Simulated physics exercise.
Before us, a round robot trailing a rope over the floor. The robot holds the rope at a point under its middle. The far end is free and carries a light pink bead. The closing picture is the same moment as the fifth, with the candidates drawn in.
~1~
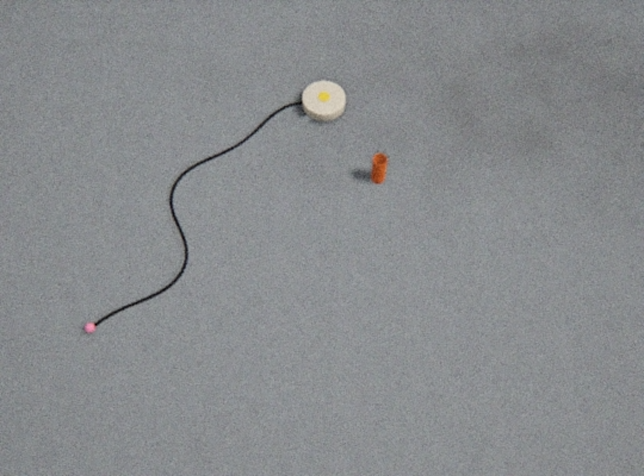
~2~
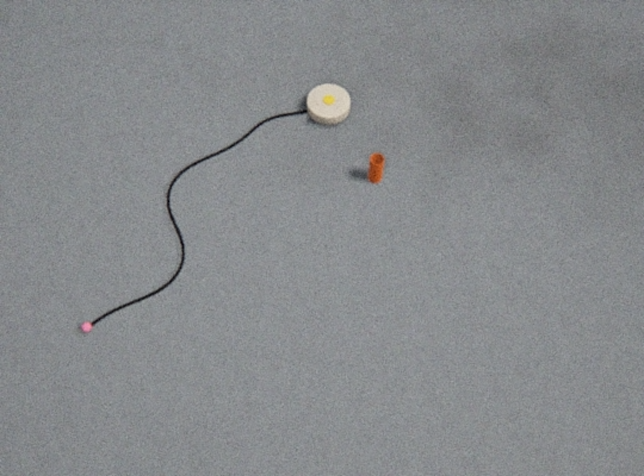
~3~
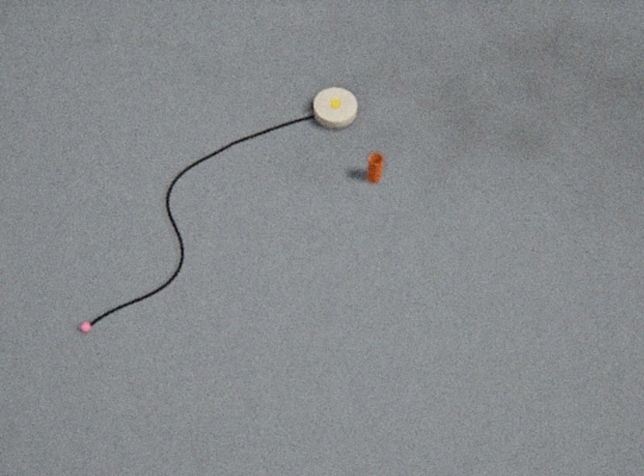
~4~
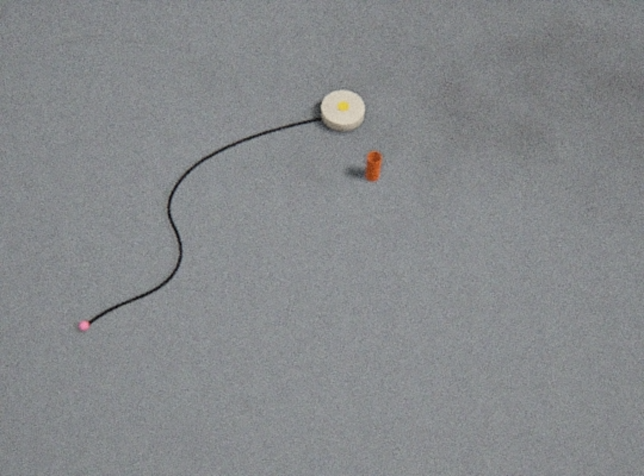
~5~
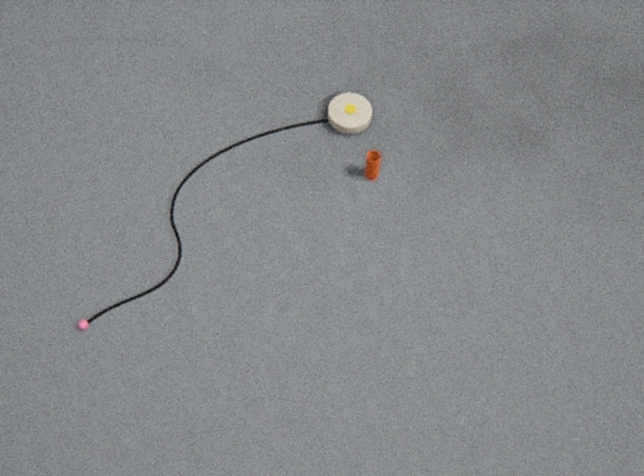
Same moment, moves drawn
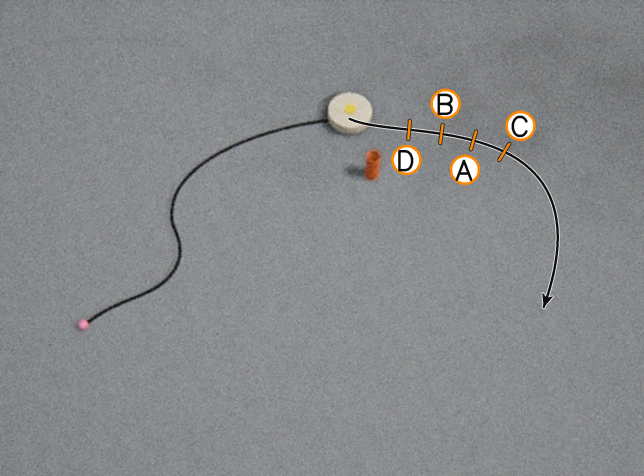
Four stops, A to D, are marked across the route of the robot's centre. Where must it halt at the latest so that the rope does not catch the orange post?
Mark A.
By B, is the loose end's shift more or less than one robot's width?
By then, less.
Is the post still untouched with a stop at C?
For that mark, no.
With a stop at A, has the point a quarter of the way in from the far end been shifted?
Yes.
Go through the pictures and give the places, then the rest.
The first picture shows robot (324, 102); free end (90, 328); orange post (379, 169).
The second picture shows robot (329, 105); orange post (376, 168).
The third picture shows robot (335, 109); orange post (375, 168).
The fourth picture shows robot (343, 111); orange post (373, 167).
The fifth picture shows robot (350, 114); orange post (373, 166); free end (83, 325).
On the copy, A at (473, 141); B at (441, 134); C at (504, 152); D at (409, 130); the route from (349, 119) via (517, 159) to (544, 307).
On A. First, robot (392, 123), middle of the rope (214, 190), free end (83, 325).
Then, robot (437, 128), middle of the rope (257, 194), free end (99, 314).
Finally, robot (475, 136), middle of the rope (290, 191), free end (124, 295); nothing has been touched.
By contrast, B is safe but short; C brings the rope against the post; D is safe but short.
